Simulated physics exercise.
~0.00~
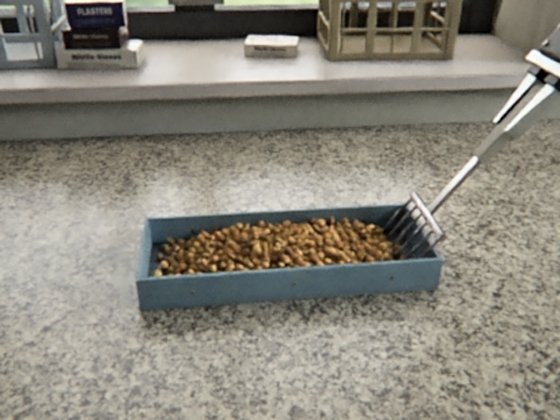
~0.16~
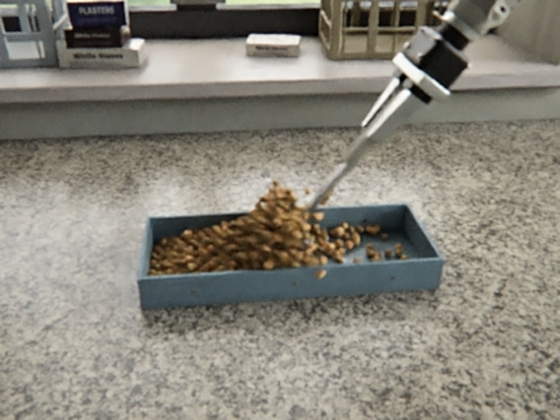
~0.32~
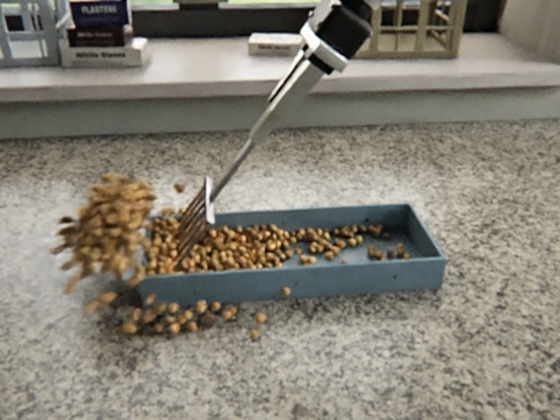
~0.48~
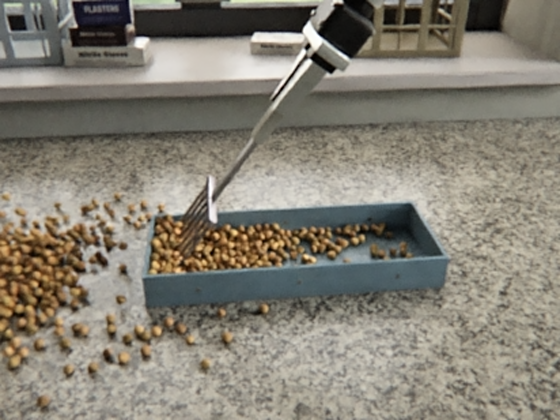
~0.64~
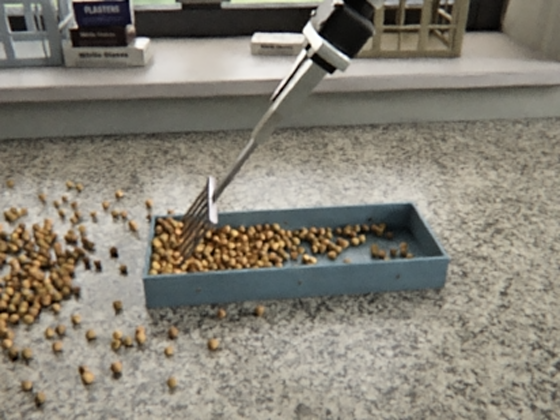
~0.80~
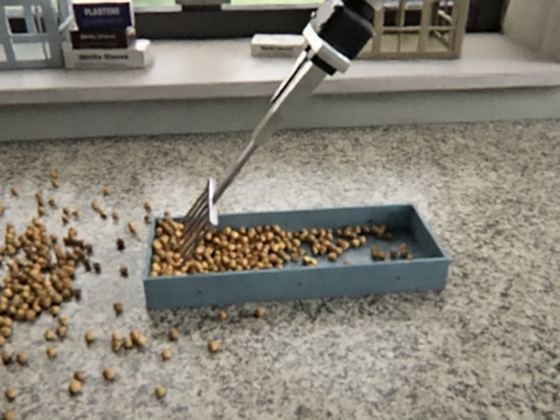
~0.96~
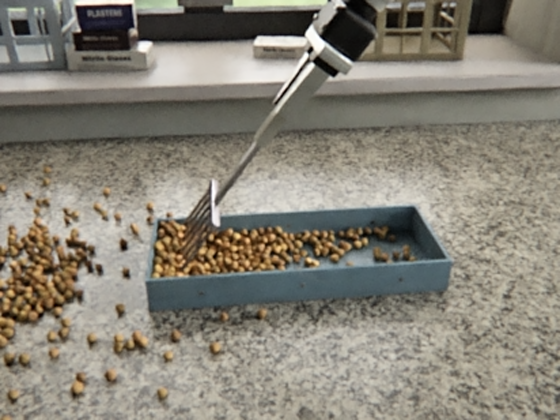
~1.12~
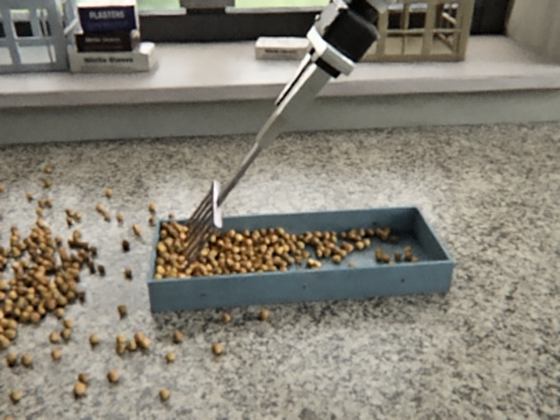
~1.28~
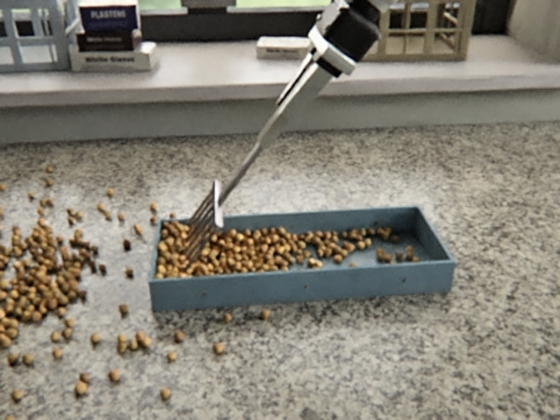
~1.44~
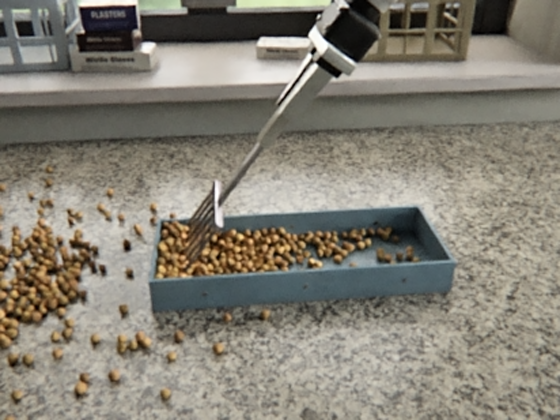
On a speckled countertop, a robot arm sweeps a fork leftward through a blue tin, flinging many chickpeas out before stopping.
